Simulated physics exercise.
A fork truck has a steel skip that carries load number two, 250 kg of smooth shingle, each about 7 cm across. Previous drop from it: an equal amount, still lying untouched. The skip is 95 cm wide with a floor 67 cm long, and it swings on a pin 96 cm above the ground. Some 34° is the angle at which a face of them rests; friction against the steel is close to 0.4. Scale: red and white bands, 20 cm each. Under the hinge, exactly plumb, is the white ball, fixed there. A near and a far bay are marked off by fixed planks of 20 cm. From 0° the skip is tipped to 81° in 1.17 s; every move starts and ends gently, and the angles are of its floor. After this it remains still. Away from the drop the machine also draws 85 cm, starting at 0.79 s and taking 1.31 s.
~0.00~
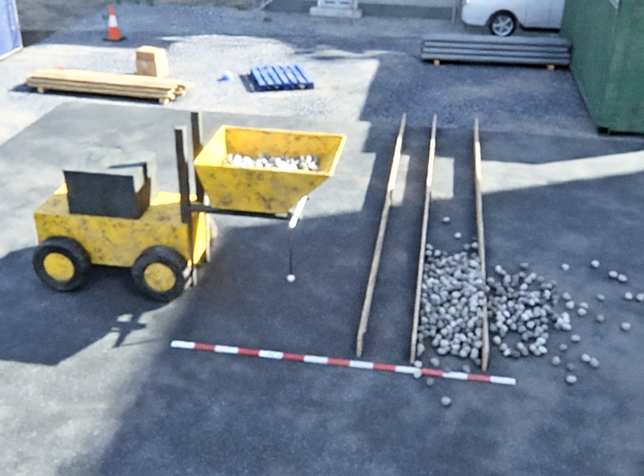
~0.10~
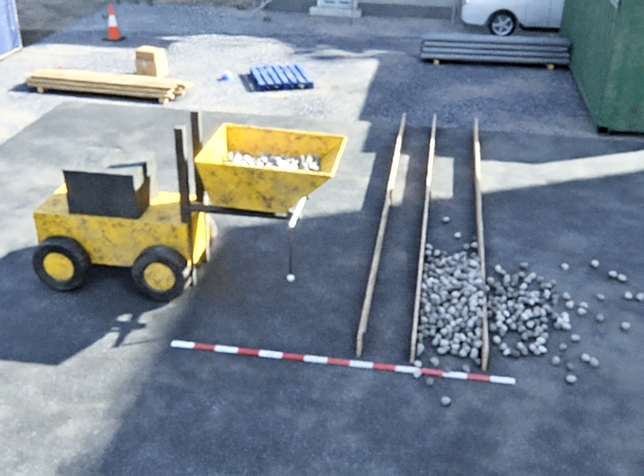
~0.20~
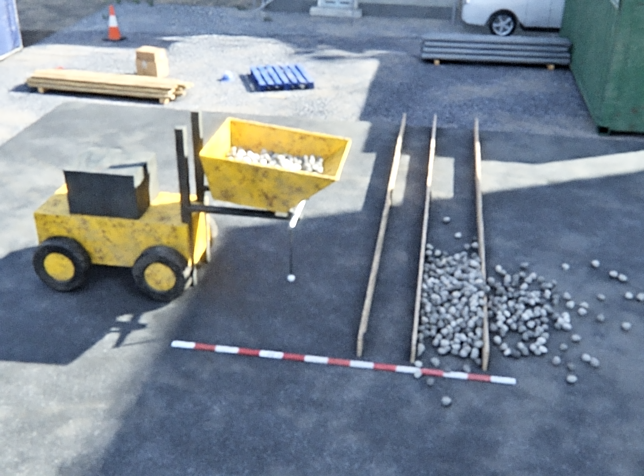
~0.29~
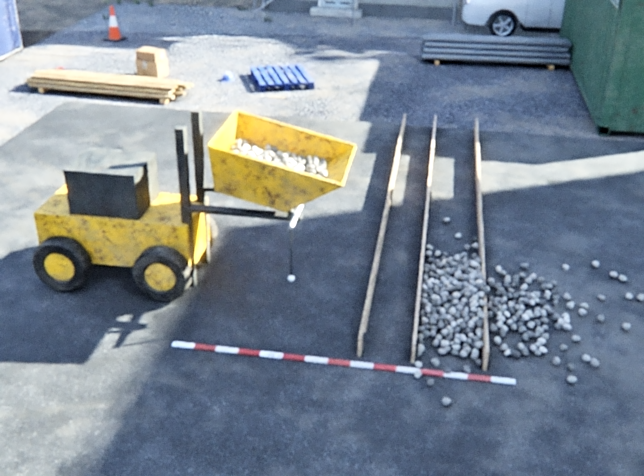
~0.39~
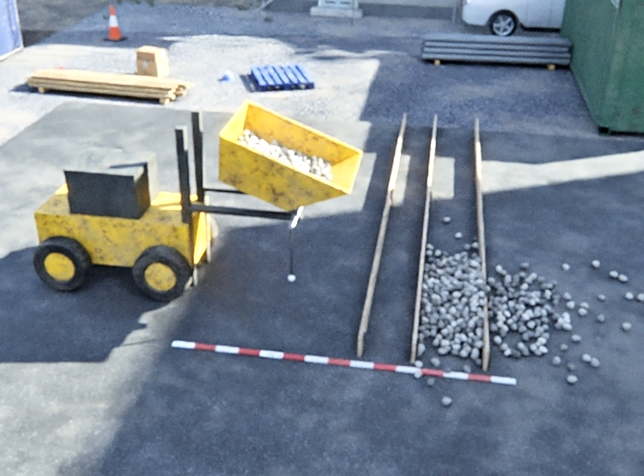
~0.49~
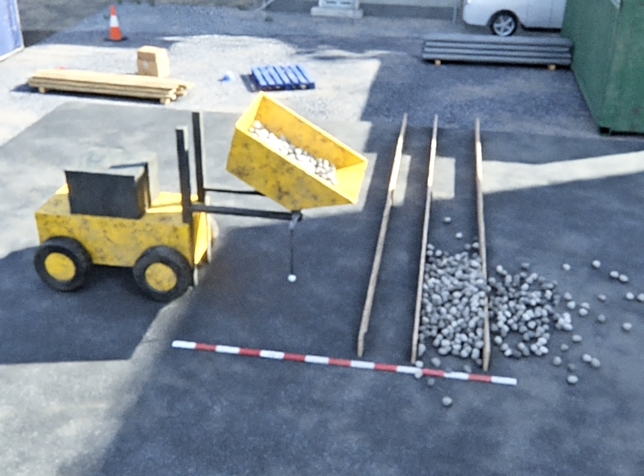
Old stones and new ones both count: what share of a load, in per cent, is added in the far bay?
I would say about 3 percent.
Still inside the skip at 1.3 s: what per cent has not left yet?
Roughly 30 per cent of its load.
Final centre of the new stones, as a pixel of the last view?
Their middle rests near (387, 291).
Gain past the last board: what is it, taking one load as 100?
Roughly 0 percent of a load.
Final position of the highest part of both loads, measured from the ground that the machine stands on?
I'd say close to 28 cm above the ground.
After 0.9 s the floor is at 69°; in per cent of one load, 100 in the skip, 78 in the far bay, 22 past the last board; the foremost stones are past the picture's edge.
After 1.3 s the floor is at 81°; in per cent of one load, 30 in the skip, 33 short of the bays, 37 in the near bay, 78 in the far bay, 22 past the last board; the foremost stones are past the picture's edge.
After 2.5 s the floor is at 81°; in per cent of one load, 0 in the skip, 35 short of the bays, 62 in the near bay, 81 in the far bay, 22 past the last board; the foremost stones are past the picture's edge.
After 4.9 s the floor is at 81°; in per cent of one load, 0 in the skip, 35 short of the bays, 62 in the near bay, 81 in the far bay, 22 past the last board; the foremost stones are past the picture's edge. Net gain in the far bay, 3.
